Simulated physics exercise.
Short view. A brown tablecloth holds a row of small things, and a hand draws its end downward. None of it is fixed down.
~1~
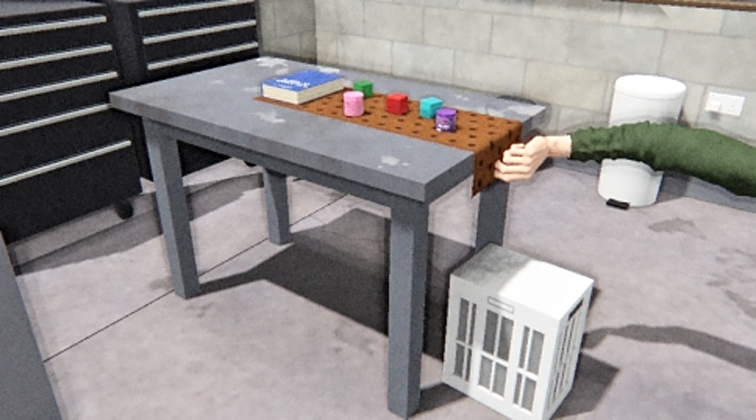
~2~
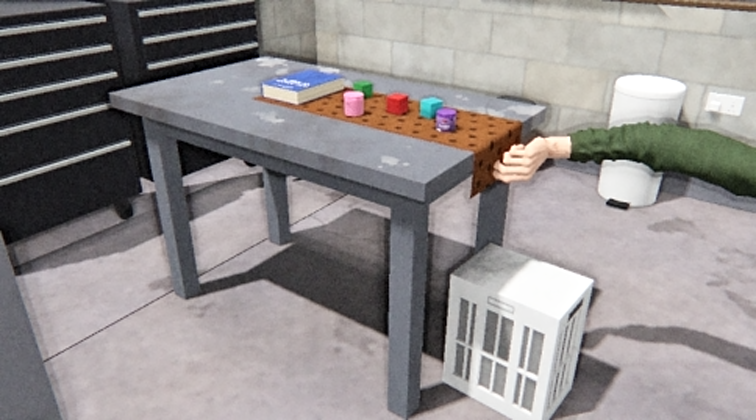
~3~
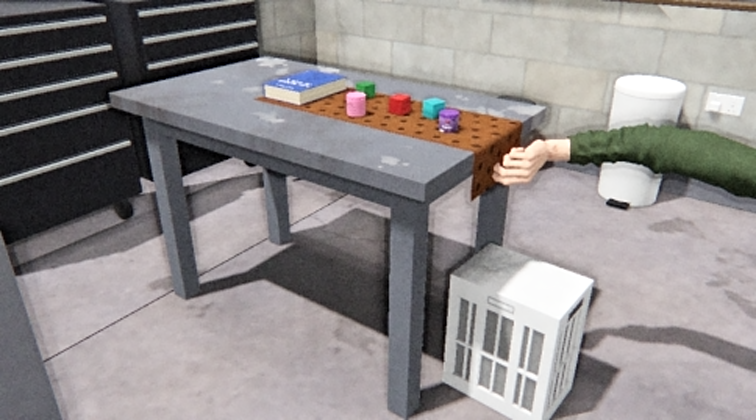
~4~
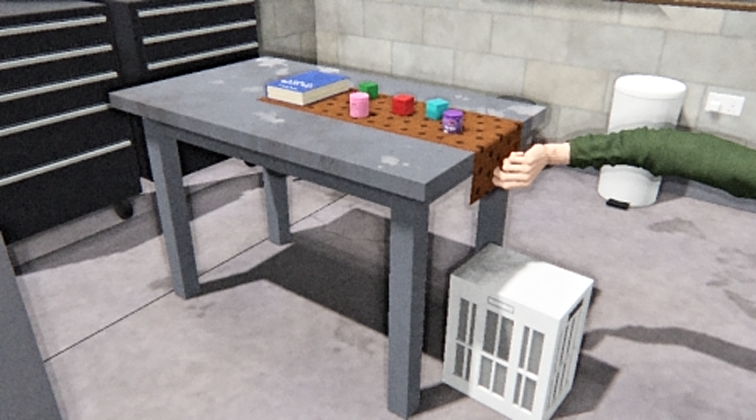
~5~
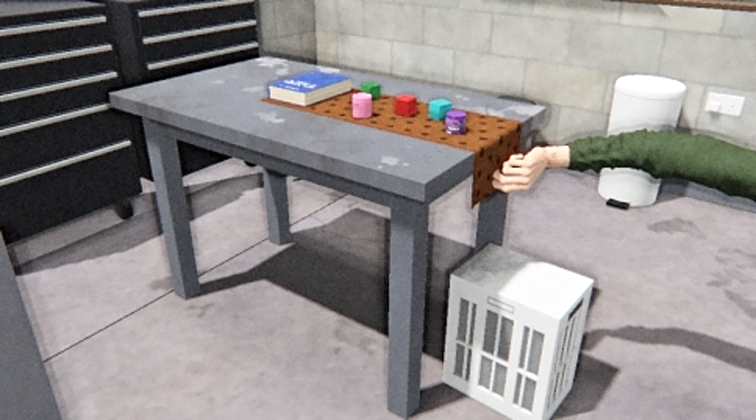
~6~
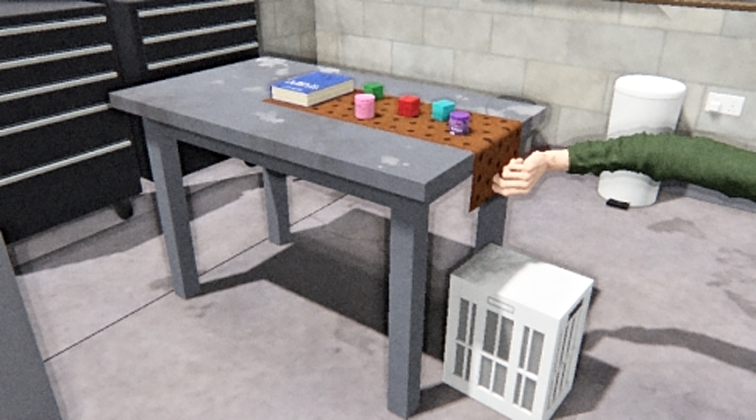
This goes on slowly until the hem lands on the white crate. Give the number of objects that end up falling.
Two items fall.
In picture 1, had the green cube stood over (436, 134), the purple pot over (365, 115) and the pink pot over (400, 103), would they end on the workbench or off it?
Here's what happens: The green cube leaves its perch, the purple pot remains aboard, the pink pot remains aboard.
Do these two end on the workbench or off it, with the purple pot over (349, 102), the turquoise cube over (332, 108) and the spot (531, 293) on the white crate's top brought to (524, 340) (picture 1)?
Well, the purple pot is safe, and the turquoise cube is safe.
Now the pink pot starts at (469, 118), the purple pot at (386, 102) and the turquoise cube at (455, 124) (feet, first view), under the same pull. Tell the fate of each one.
Record - pink pot lost; purple pot retained; turquoise cube lost.
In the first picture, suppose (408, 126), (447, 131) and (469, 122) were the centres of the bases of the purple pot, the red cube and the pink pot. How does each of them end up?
The purple pot is off the top, the red cube is off the top and the pink pot is off the top.
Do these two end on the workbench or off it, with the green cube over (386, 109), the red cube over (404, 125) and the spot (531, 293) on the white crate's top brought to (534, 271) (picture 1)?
Green cube: Safe; red cube: Safe.
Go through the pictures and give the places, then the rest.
Hem (471, 199); purple pot (446, 111); turquoise cube (432, 101); red cube (397, 96); pink pot (354, 94); green cube (363, 83); top of the crate (531, 293), in the first frame.
Hem (470, 199); purple pot (446, 111), in the second frame.
Hem (471, 202); turquoise cube (434, 101), in the third frame.
Hem (469, 206); red cube (403, 97); top of the crate (531, 293), in the fourth frame.
Hem (472, 210); pink pot (362, 96), in the fifth frame.
Hem (469, 213); purple pot (460, 114); turquoise cube (444, 103); red cube (409, 98); pink pot (365, 97); green cube (373, 85), in the sixth frame.
Early on, hem near (493, 221); all still up.
Midway, hem near (491, 252); purple pot gone.
Finally, hem on the crate; purple pot and turquoise cube gone. Over the edge go two.
